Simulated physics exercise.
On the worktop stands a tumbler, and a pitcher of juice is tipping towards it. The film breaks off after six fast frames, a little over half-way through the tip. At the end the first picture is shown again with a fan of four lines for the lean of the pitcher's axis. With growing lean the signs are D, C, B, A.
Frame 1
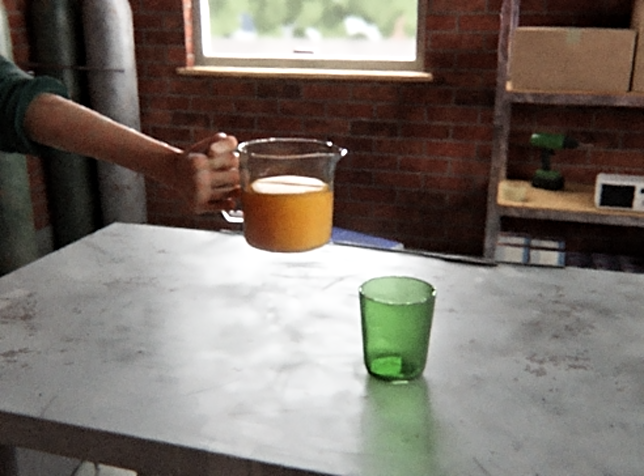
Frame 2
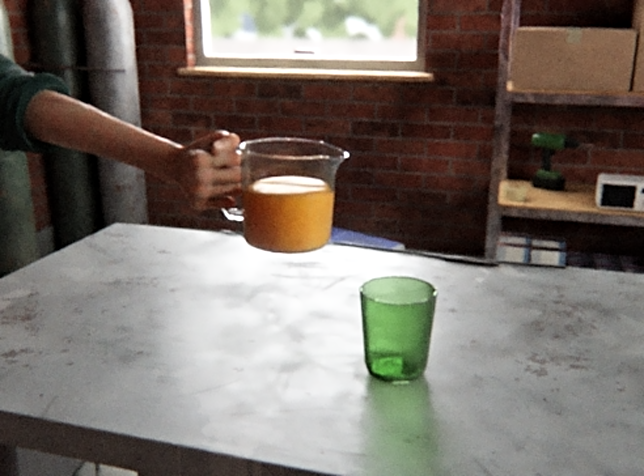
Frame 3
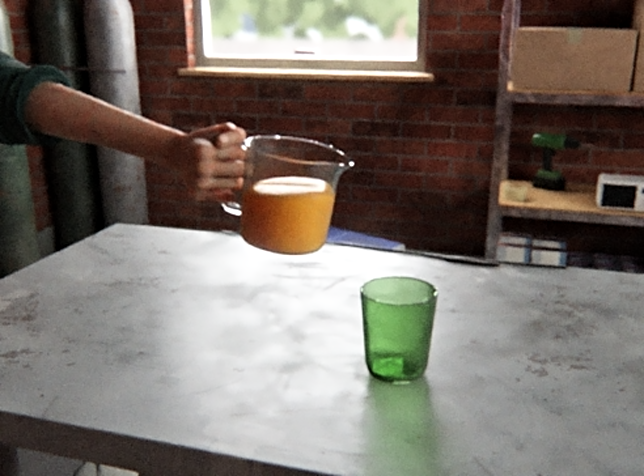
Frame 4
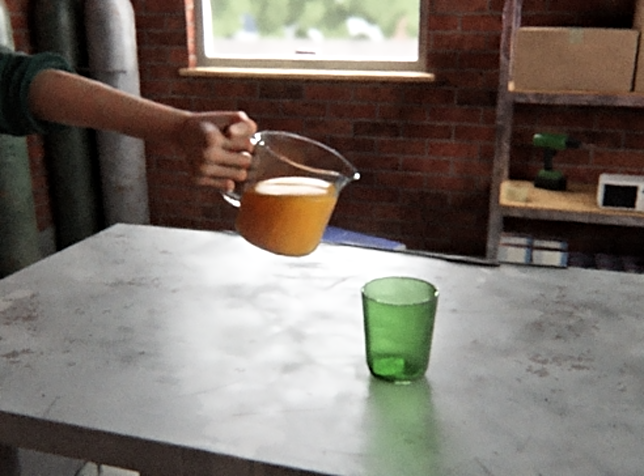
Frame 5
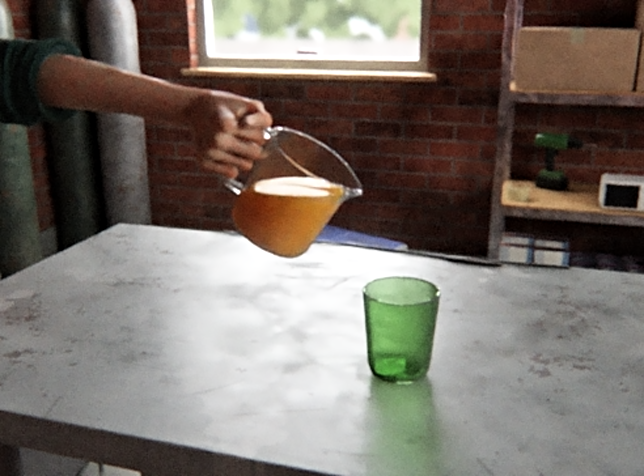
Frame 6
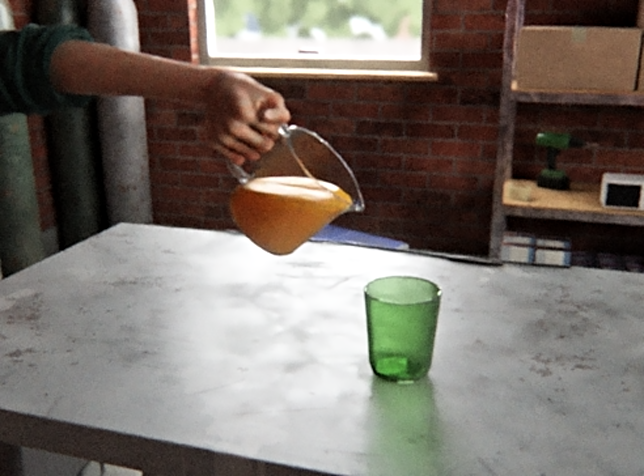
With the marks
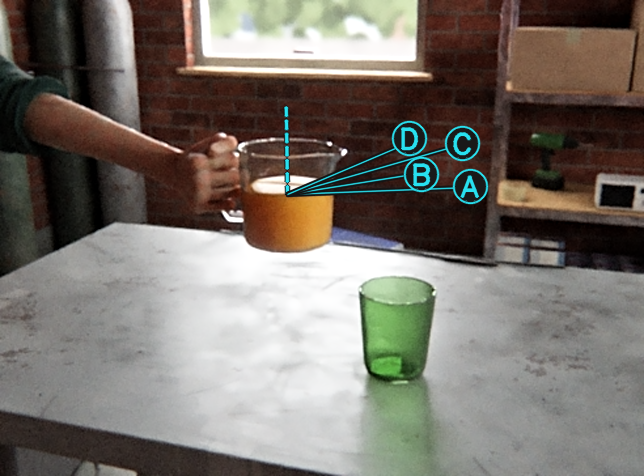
In the video, a hand on the left holds a clear glass pitcher of orange juice above a grey worktop, then gradually tilts it rightward towards a green tumbler, the juice shifting to the lip while the tumbler remains empty.
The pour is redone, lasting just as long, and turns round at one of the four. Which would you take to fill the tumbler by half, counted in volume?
I would pick line C.
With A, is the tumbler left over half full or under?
Over.
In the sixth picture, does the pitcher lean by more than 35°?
Yes, it does.
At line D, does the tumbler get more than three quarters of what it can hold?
No.
On the marked copy, A at (453, 188); B at (403, 176); C at (446, 148); D at (395, 148).
With A, the tumbler ends with about 73 % of what it can hold.
With B, the tumbler ends with about 62 % of what it can hold.
With C, the tumbler ends with about 48 % of what it can hold.
With D, the tumbler ends with about 36 % of what it can hold.
